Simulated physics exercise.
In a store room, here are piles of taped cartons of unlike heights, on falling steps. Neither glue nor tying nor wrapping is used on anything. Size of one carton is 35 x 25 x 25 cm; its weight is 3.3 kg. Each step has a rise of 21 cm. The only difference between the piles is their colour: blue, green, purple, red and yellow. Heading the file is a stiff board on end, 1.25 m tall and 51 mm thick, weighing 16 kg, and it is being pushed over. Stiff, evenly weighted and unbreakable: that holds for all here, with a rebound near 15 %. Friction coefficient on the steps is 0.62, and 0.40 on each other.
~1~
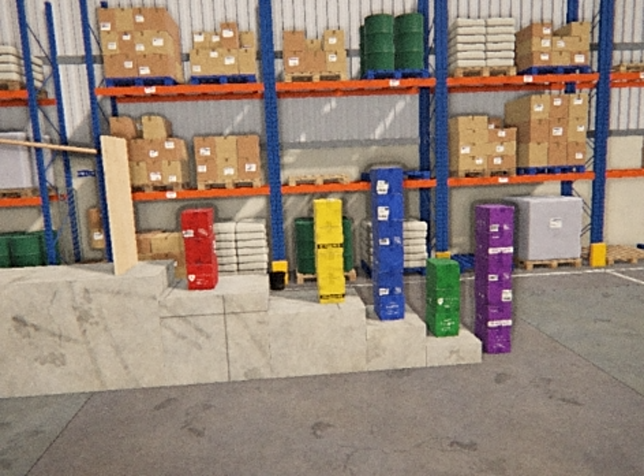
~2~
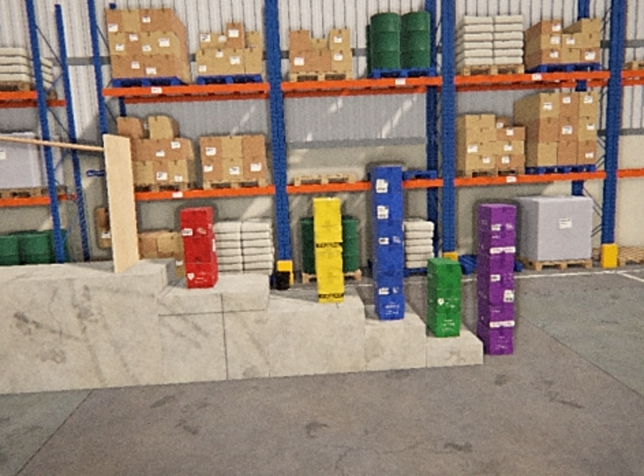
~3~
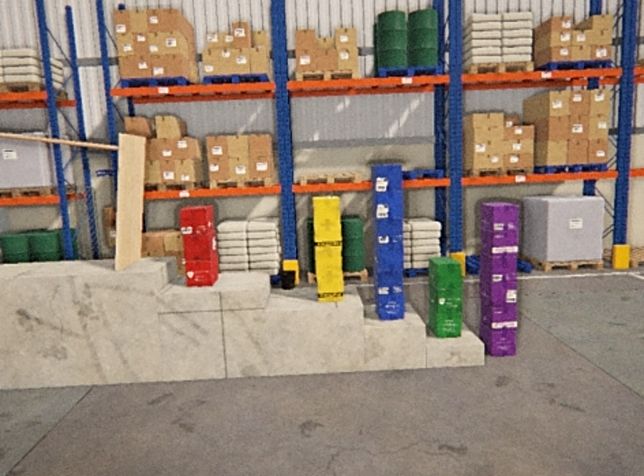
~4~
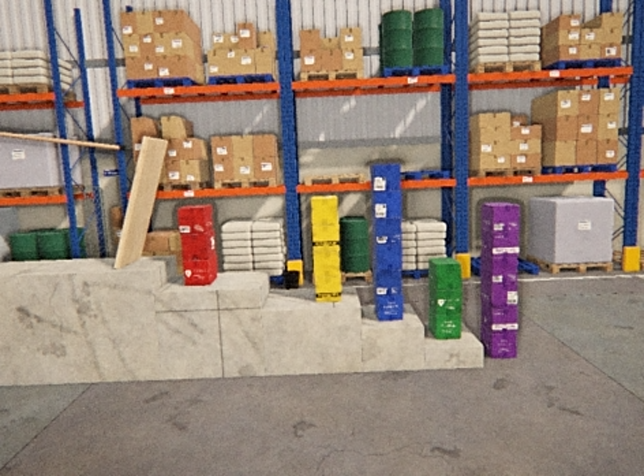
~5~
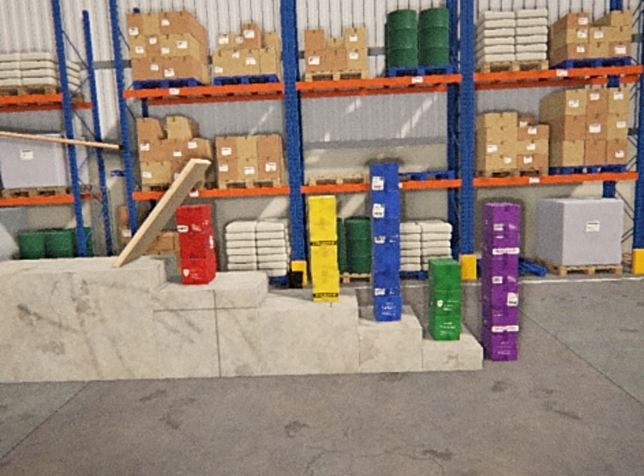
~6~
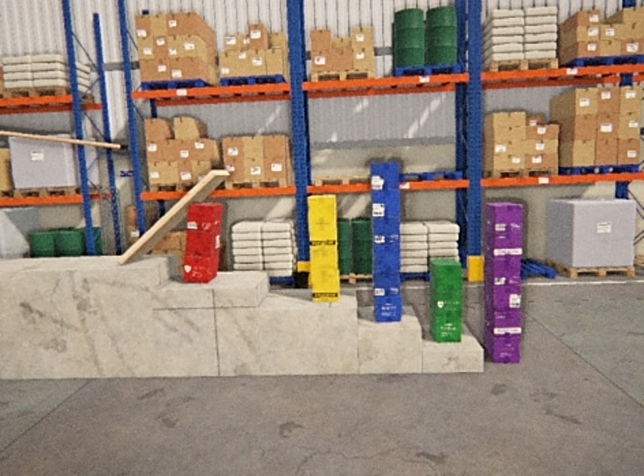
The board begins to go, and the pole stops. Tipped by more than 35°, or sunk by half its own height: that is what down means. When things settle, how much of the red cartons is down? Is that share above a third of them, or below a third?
The share is above a third.
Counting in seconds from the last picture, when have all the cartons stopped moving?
At roughly 1.0 seconds.
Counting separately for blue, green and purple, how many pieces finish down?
Colour by colour - blue: 0; green: 0; purple: 0.
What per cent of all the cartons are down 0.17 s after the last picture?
0 %.
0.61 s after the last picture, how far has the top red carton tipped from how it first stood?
At that moment, roughly 90 degrees.
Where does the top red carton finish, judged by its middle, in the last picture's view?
Its centre ends up near pixel (297, 286) in the last picture.
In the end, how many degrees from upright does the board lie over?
85°, roughly.
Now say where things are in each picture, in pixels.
In the first picture (places mark the middle of the side facing us; the camera moves round a little), pole end (98, 152) 8 cm short, board 0° from upright; top red carton (195, 225); top yellow carton (329, 215); the rest undisturbed.
Pole end 21 mm in, board 1° from upright; top red carton (194, 224), in the second picture.
Pole end 11 cm in, stopped, board 8° from upright; top red carton (193, 222); the rest undisturbed, in the third picture.
Pole end (121, 148) 11 cm in, stopped, board 18° from upright; top red carton (191, 221); the rest undisturbed, in the fourth picture.
Pole end (120, 147) 11 cm in, stopped, board 41° from upright; top red carton (189, 220); the rest undisturbed, in the fifth picture.
Pole end (122, 147) 11 cm in, stopped, board 50° from upright; top red carton (200, 218) leaning 7°; top blue carton (385, 177); steepest lean 7°, the carton at (198, 244); 3 disturbed, none down, in the sixth picture.
Then, 0.17 s after the last picture, board 53° from upright; none of the 3 red cartons down (0 of 22 in all colours); top red carton leaning 16°.
Then, 0.37 s after the last picture, board 65° from upright; 3 of the 3 red cartons down (3 of 22 in all colours); top red carton leaning 38°, 8 cm lower.
Then, 0.49 s after the last picture, board 79° from upright; 3 of the 3 red cartons down (3 of 22 in all colours); top red carton leaning 59°, 28 cm lower.
Then, 0.61 s after the last picture, board 90° from upright; 3 of the 3 red cartons down (3 of 22 in all colours); top red carton on its side.
At rest, board 87° from upright; 3 of the 3 red cartons down (3 of 22 in all colours); top red carton on its side; top green carton unmoved. That is 100 per cent. As the last picture would show them, middles, top red carton near (297, 287), top green carton near (445, 274).
